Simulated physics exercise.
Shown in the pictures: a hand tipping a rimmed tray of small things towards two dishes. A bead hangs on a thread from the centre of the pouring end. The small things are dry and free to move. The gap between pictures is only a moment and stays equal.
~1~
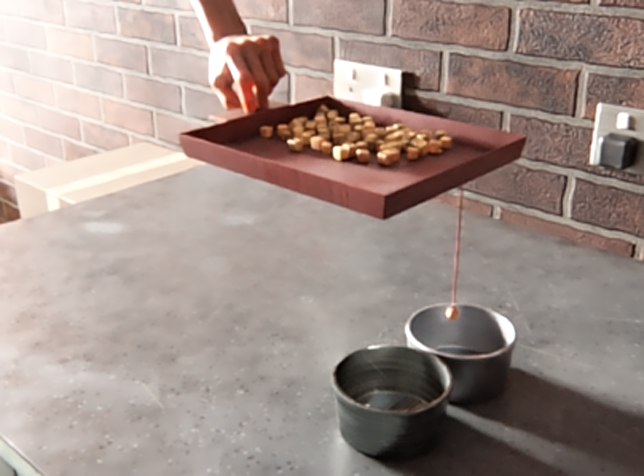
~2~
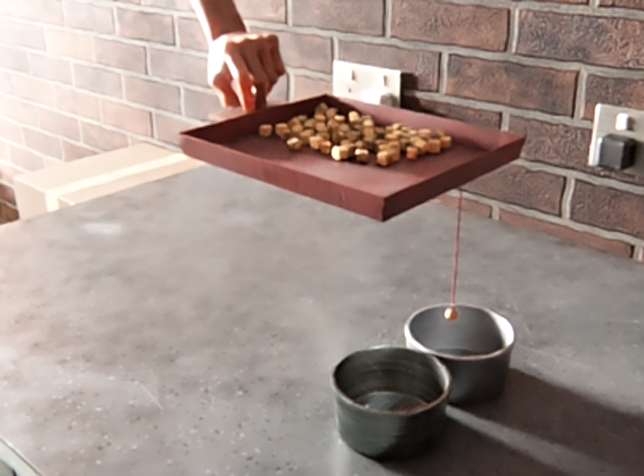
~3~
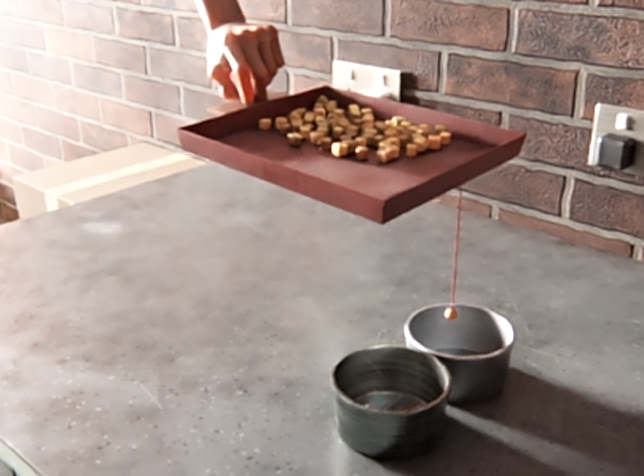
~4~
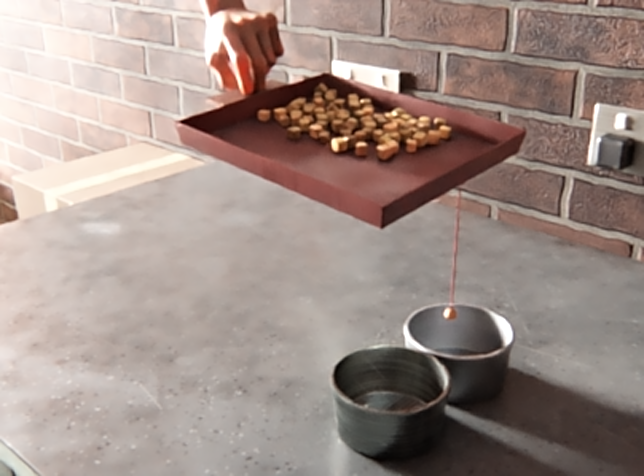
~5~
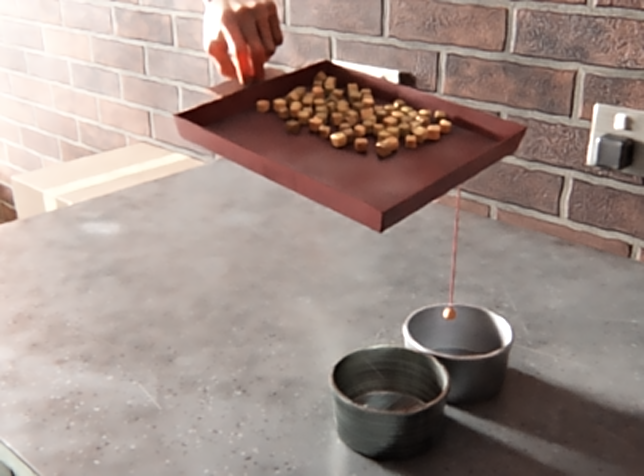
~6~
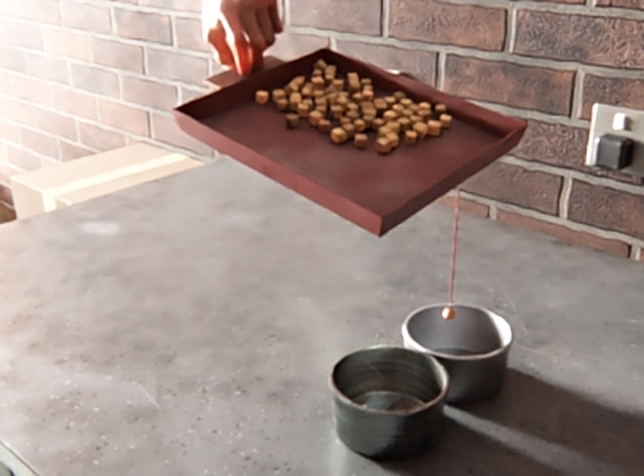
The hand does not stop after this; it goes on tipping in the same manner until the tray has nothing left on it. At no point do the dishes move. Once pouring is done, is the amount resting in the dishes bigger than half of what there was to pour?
Yes, it is over half.
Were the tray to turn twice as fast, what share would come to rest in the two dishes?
About 90 %.
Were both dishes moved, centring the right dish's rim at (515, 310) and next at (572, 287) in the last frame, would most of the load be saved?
Earlier try a minority share, later try a minority share.
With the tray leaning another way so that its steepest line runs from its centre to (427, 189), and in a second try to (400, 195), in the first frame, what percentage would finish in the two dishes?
20 and 50 per cent, in that order.
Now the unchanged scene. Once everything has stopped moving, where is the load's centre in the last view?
I'd place the middle at about (396, 414).
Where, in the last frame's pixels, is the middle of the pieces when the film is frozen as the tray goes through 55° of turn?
The centre of the load shows up near (381, 197) in the last view.
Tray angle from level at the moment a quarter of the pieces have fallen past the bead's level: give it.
Approx. 105° from level.
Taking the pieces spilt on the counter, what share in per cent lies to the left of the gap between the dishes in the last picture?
Around 50 per cent, I reckon.
Just after the last frame, tray tipped steeply; almost all on the tray; about a tenth in the air.
A moment on, tray tipped right over; the larger part on the tray; about a tenth in the left dish; just a few outside both; just a few in the air.
Further on, tray tipped past a quarter turn; the larger part in the left dish; roughly a quarter outside both.
When it is over, tray tipped past a quarter turn; the larger part in the left dish; not one in the right dish; roughly a quarter outside both.
